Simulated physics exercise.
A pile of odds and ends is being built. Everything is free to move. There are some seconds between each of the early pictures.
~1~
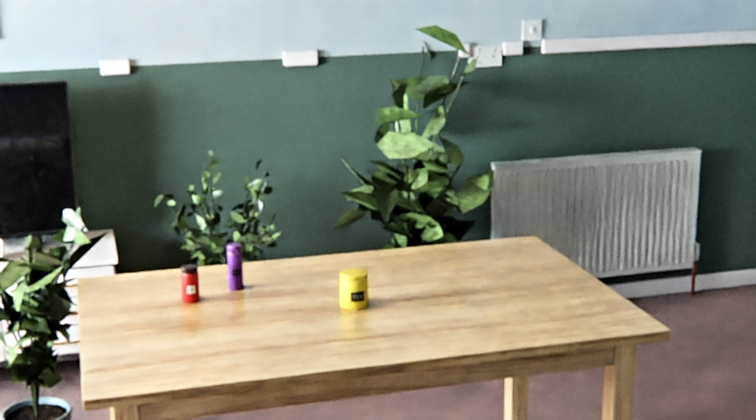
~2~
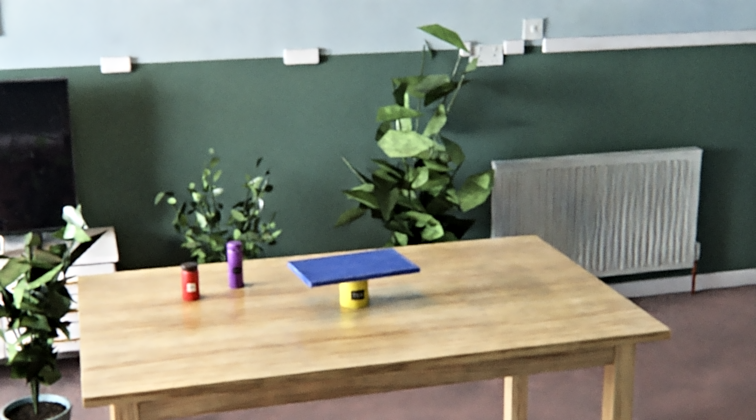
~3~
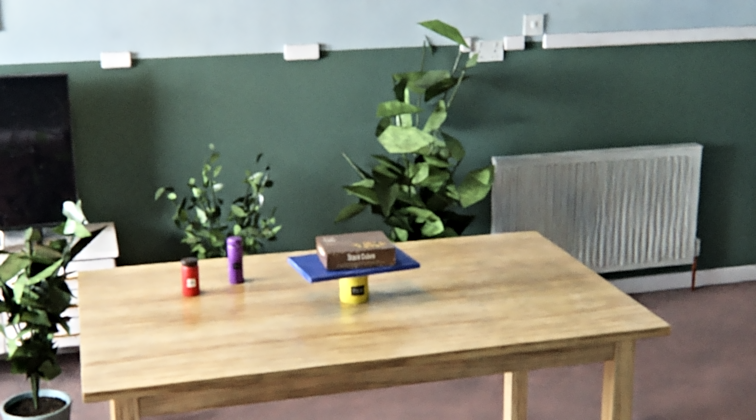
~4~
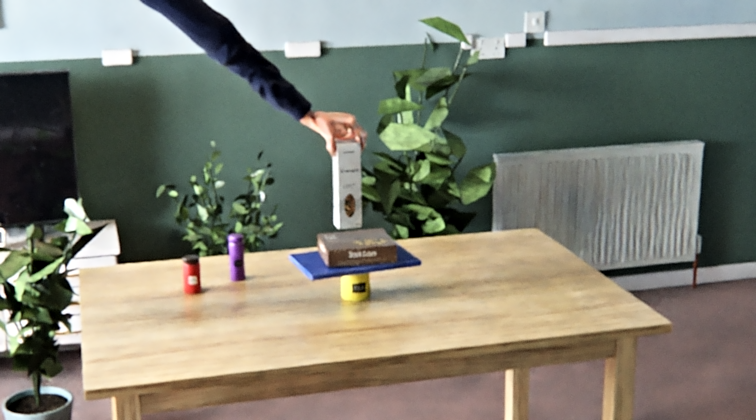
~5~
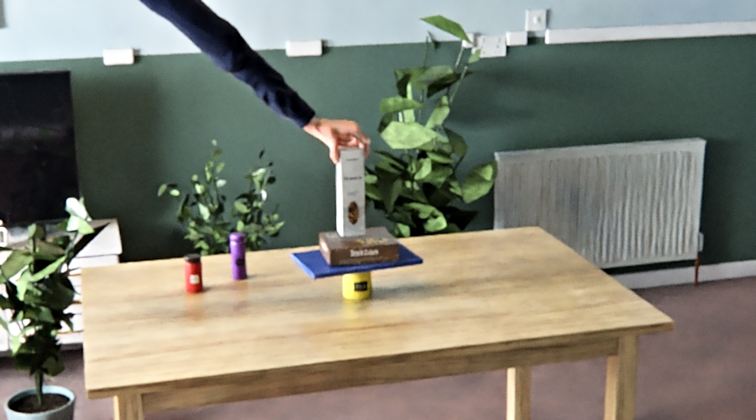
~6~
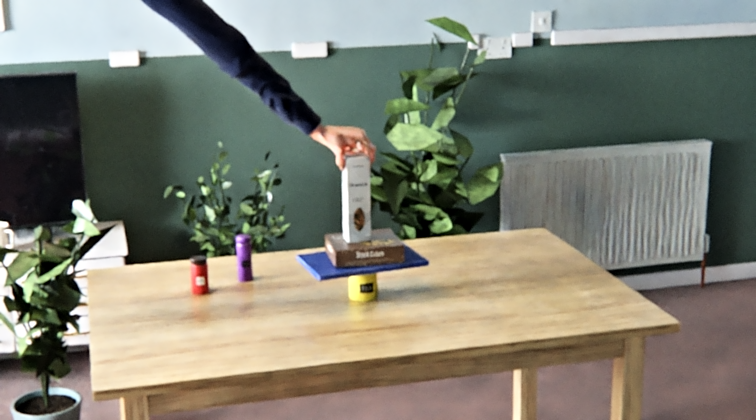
The video shows a yellow jar on a wooden table beside red and purple shakers; a blue tray and then a brown packet appear stacked on it, and a hand lowers a white carton upright onto the packet.
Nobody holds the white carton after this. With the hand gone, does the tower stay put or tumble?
I expect everything to stay in place.
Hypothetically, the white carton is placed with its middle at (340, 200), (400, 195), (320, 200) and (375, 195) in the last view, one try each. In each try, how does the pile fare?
Stays standing; collapses; collapses; stays standing.
Then, 0.30 s on from there, no change.
Then, 0.70 s on from there, white carton resting near (357, 198).
In the end, all 6 unmoved. At the end, from the last picture's camera, white carton near (357, 198). The pile holds.
